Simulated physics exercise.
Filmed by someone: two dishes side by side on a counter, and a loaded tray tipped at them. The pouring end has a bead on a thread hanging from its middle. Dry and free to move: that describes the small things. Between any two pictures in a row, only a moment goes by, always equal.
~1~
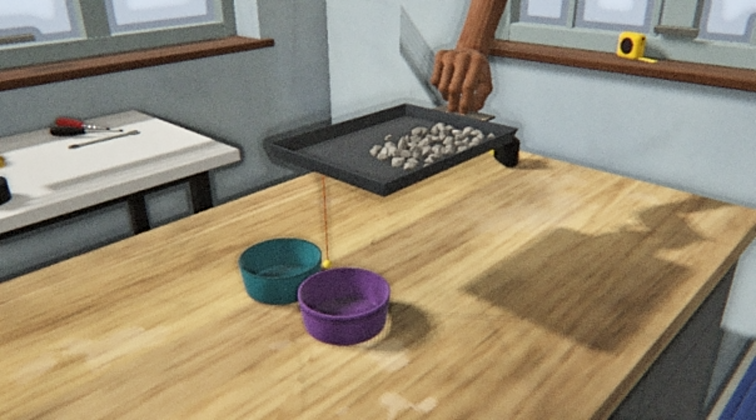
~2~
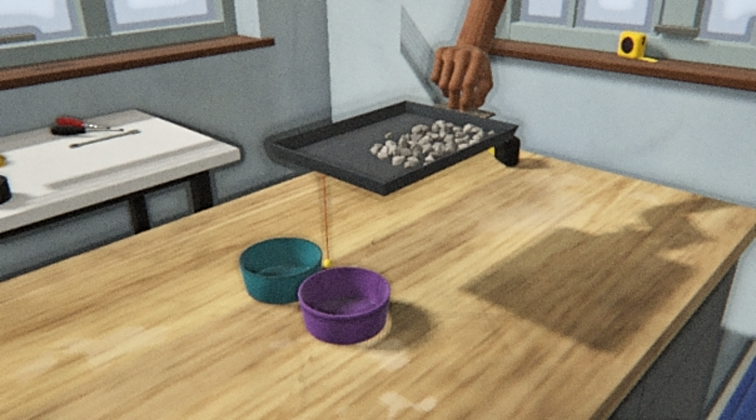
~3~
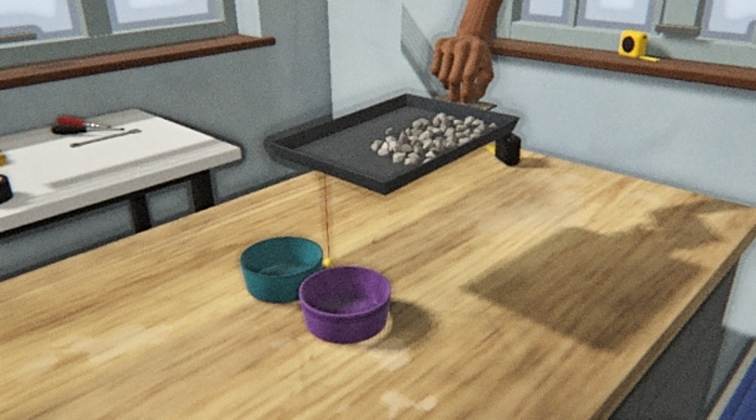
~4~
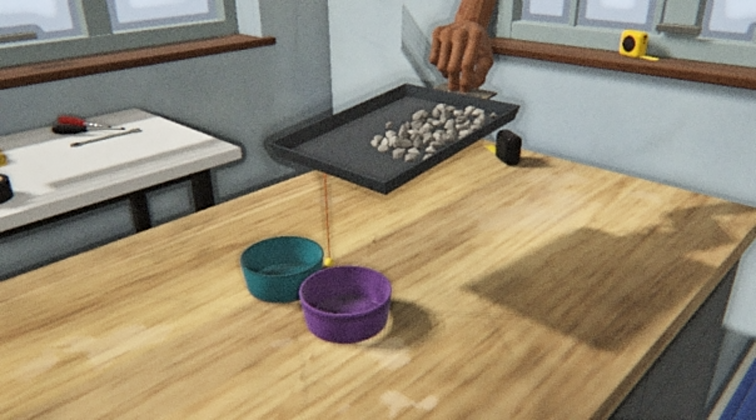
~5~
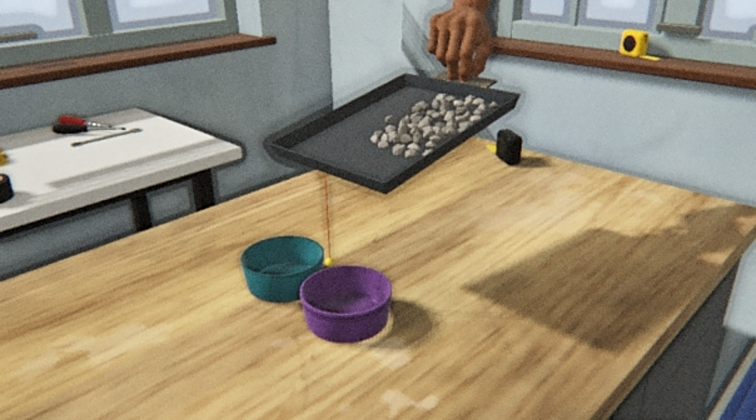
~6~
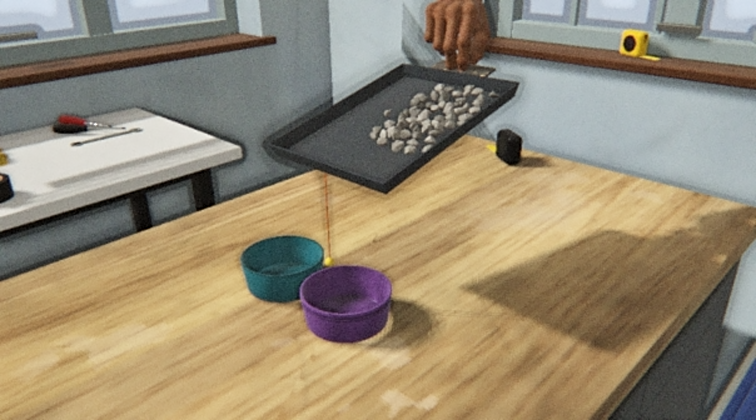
In a room with grey-blue walls and windows, a wooden counter is seen from slightly above, with a white table behind it at left. A teal dish sits left of a purple one, near a yellow bead on a thread beneath a dark tray of grey stones, a yellow tape measure on the sill. A hand slowly raises the tray's far end while the stones keep their places on it.
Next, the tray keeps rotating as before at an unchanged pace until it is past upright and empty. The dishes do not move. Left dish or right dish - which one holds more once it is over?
The right-side dish receives more.
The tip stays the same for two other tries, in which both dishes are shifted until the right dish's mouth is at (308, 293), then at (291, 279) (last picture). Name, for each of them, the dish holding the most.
The dish to the right, then the dish to the right.
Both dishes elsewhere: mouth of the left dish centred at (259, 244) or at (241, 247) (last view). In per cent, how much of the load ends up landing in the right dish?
In the first position around 40 percent, in the second around 40 percent.
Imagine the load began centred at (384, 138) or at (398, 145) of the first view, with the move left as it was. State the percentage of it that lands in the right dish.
It would be roughly 20 per cent for the first and roughly 30 per cent for the second.
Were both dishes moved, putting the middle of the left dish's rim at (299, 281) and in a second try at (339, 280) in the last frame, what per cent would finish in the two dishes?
80 and 30 in a hundred, in turn.
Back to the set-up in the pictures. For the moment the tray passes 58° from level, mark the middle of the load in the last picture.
Look about (343, 164) in the last picture.
Just after the last frame, tray tipped steeply; almost all on the tray; about a tenth in the air.
A moment on, tray tipped right over; roughly half on the tray; about a tenth in the right dish; about a tenth outside both; roughly a third in the air.
Further on, tray tipped past a quarter turn; roughly half in the right dish; about a tenth in the left dish; roughly half outside both.
When it is over, tray tipped past a quarter turn; roughly half in the right dish; about a tenth in the left dish; roughly half outside both.
